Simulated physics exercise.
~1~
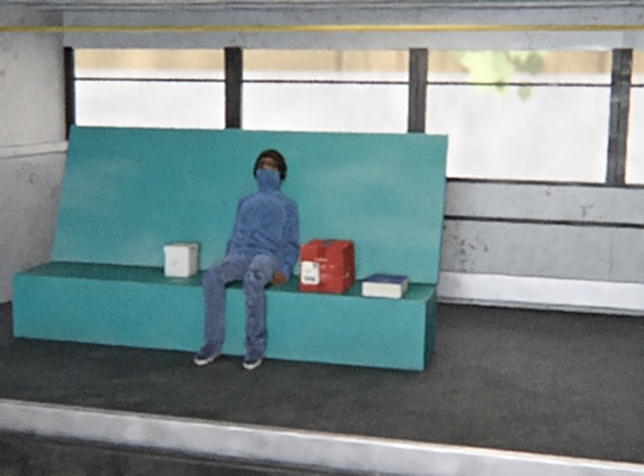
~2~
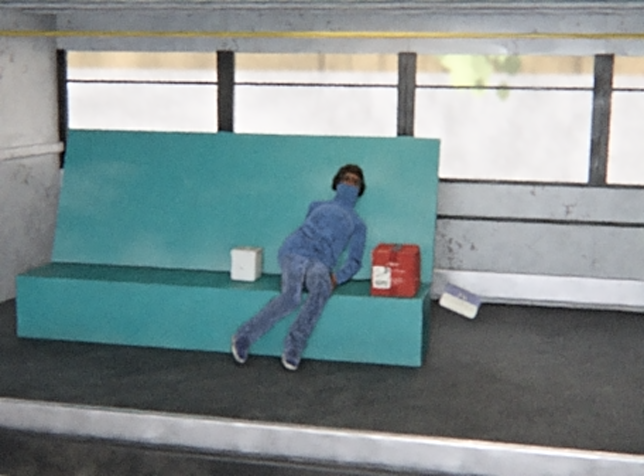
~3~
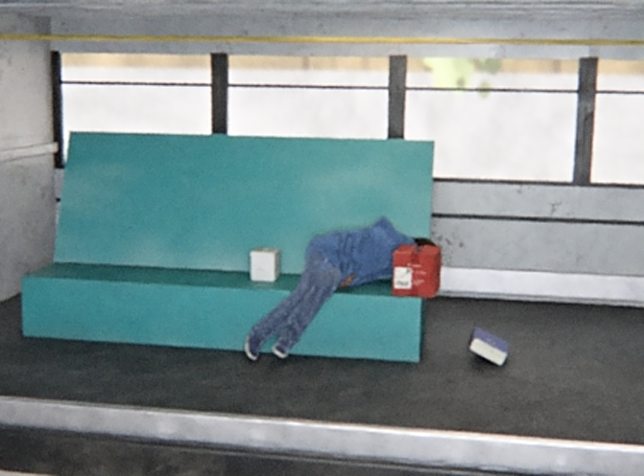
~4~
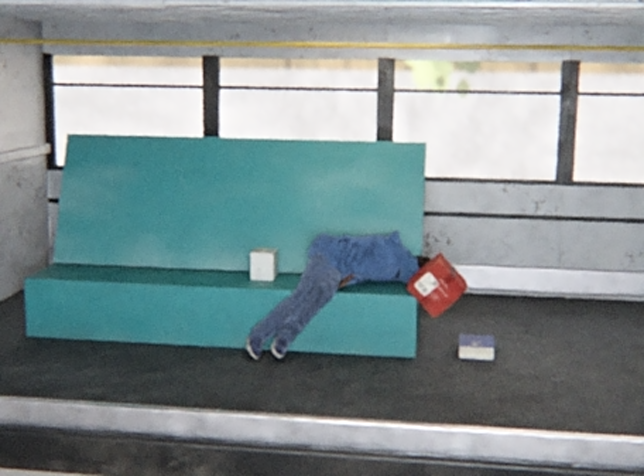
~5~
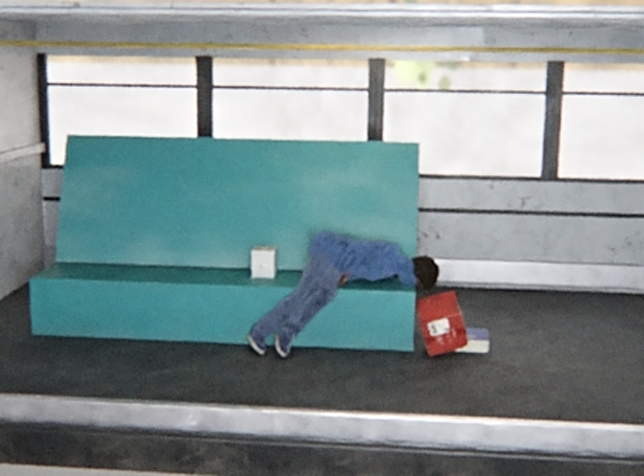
On a teal bench, a passenger slumps right as a folder and red holdall fall off.
